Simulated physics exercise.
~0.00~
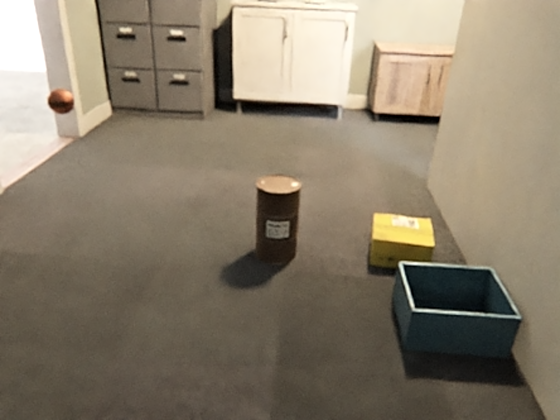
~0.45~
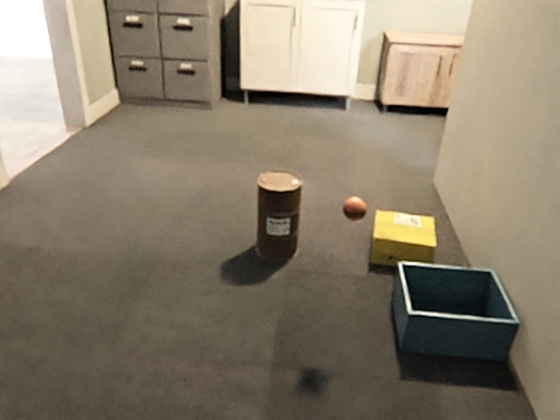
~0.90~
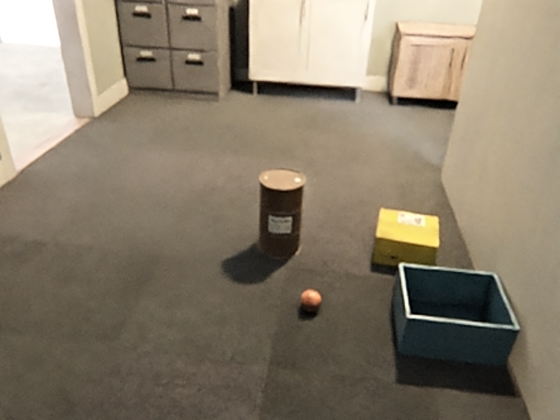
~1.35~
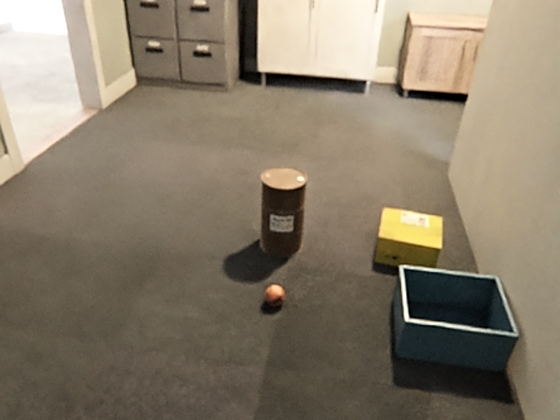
A teal open box sat near a yellow parcel and a brown canister on the dark floor as an orange ball flew in from the left, dropped to the floor outside the box, and moved left, ending in front of the canister.
